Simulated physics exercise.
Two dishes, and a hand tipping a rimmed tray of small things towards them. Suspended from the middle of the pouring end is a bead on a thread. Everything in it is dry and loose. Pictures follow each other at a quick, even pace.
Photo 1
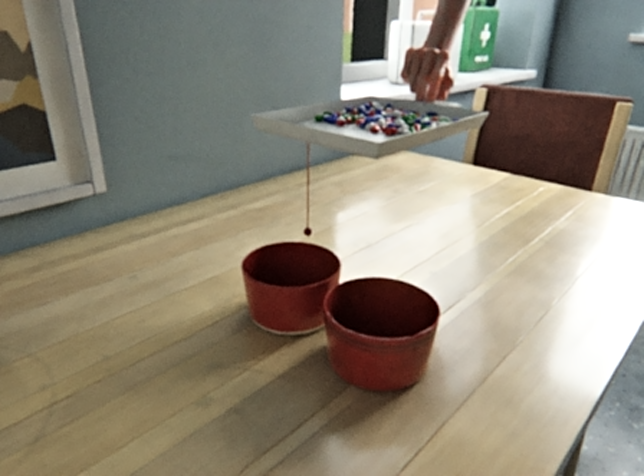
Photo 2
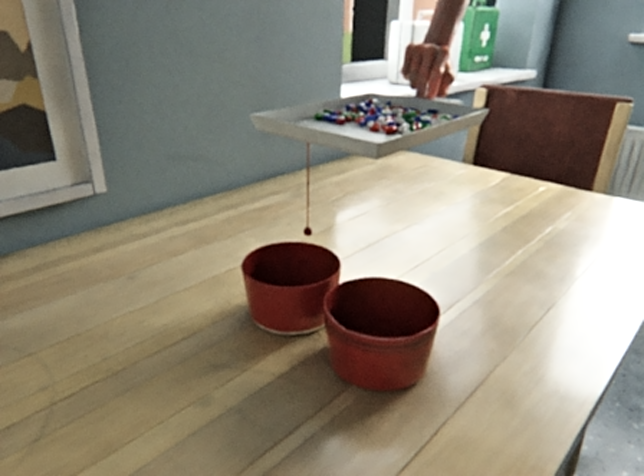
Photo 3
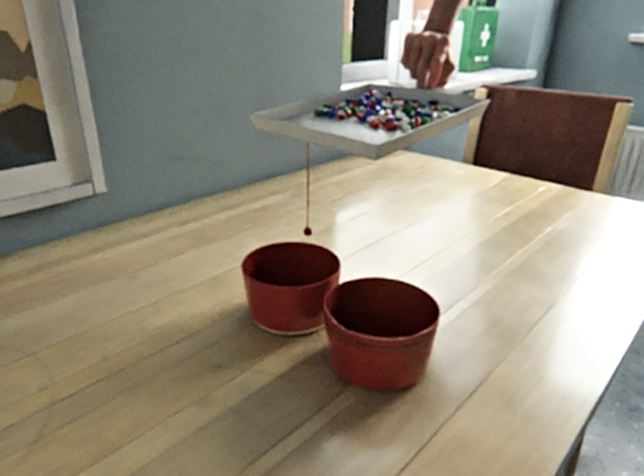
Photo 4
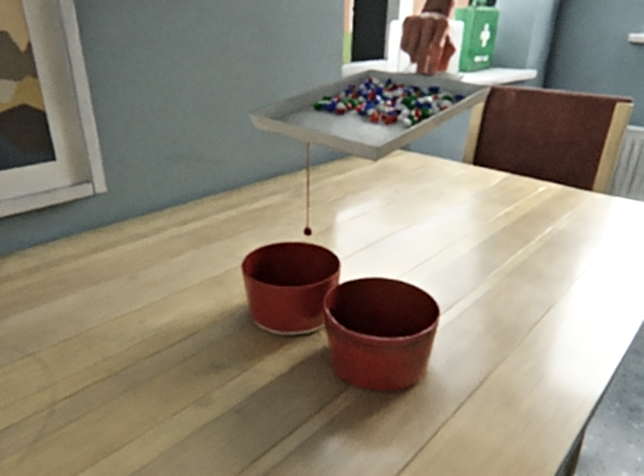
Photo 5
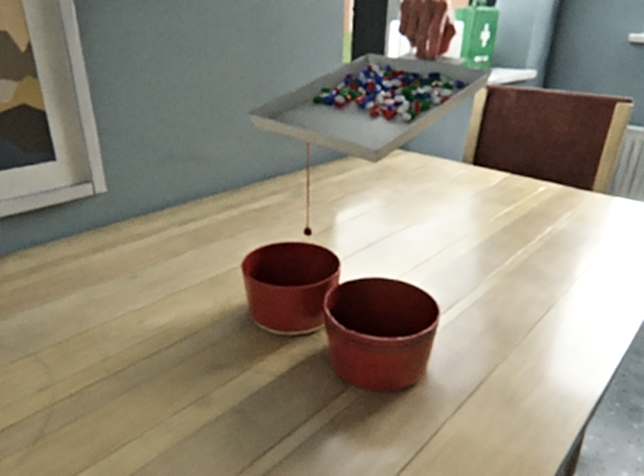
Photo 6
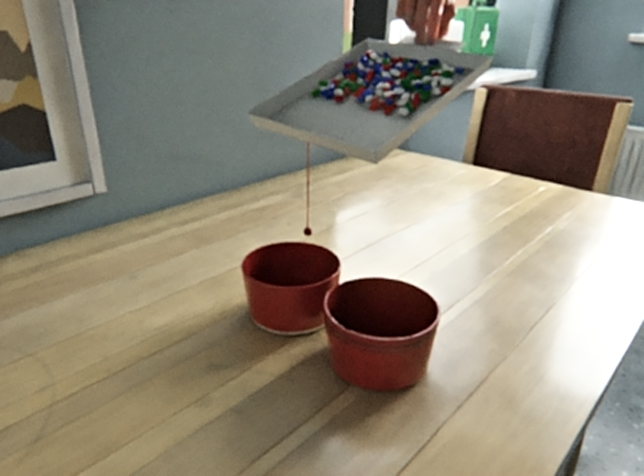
A rimmed tray of small, multicoloured pieces starts out nearly level, held at its far end by a hand above two red dishes on a wooden table. The hand raises the far end, slowly then more steeply, and the near edge slants down to the right while the pieces stay bunched together.
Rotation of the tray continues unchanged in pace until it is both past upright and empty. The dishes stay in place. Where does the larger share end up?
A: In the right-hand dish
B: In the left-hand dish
B.
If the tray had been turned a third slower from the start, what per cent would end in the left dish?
Some 60 per cent.
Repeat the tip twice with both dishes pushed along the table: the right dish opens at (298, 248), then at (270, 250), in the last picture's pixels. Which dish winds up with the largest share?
The first time it's the right-side dish, the second time it's the right-side dish.
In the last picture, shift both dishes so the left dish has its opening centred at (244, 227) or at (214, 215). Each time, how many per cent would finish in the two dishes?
Roughly 50 % and then 30 %.
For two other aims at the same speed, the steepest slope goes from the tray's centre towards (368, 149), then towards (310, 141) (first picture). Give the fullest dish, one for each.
So: The right-standing dish on the first go, the left-standing dish on the second.
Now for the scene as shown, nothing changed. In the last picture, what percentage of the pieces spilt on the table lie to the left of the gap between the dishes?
Close to 70 per cent.
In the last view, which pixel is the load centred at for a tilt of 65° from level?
The middle of the load sits near (330, 141).
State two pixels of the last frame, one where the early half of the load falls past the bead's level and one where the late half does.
Earlier half at (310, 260), later half at (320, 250).
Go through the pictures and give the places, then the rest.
Corners of the pouring end (257, 115) and (377, 141), level; middle of the load (388, 119), jelly beans; left dish (255, 301); right dish (344, 352); bead on its thread (308, 232), in the first picture.
Corners of the pouring end (257, 114) and (377, 141), level; middle of the load (389, 117), in the second picture.
Corners of the pouring end (256, 114) and (377, 142), tipped barely, lowest at the right corner; middle of the load (389, 110), in the third picture.
Corners of the pouring end (255, 113) and (376, 144), tipped a little, lowest at the right corner; middle of the load (389, 100), in the fourth picture.
Corners of the pouring end (254, 112) and (375, 146), tipped a little, lowest at the right corner; middle of the load (389, 90), in the fifth picture.
Corners of the pouring end (253, 112) and (375, 148), tipped clearly, lowest at the right corner; middle of the load (387, 80); left dish (255, 301); right dish (344, 352), in the sixth picture.
Just after the last frame, tray tipped steeply; the larger part on the tray; just a few in the right dish; just a few in the left dish; roughly a quarter in the air.
A moment on, tray tipped past a quarter turn; roughly a quarter on the tray; about a tenth in the right dish; roughly a quarter in the left dish; roughly a quarter outside both; roughly a quarter in the air.
Further on, tray tipped past a quarter turn; about a tenth in the right dish; roughly half in the left dish; roughly a third outside both.
When it is over, tray tipped past a quarter turn; about a tenth in the right dish; roughly half in the left dish; roughly a third outside both.
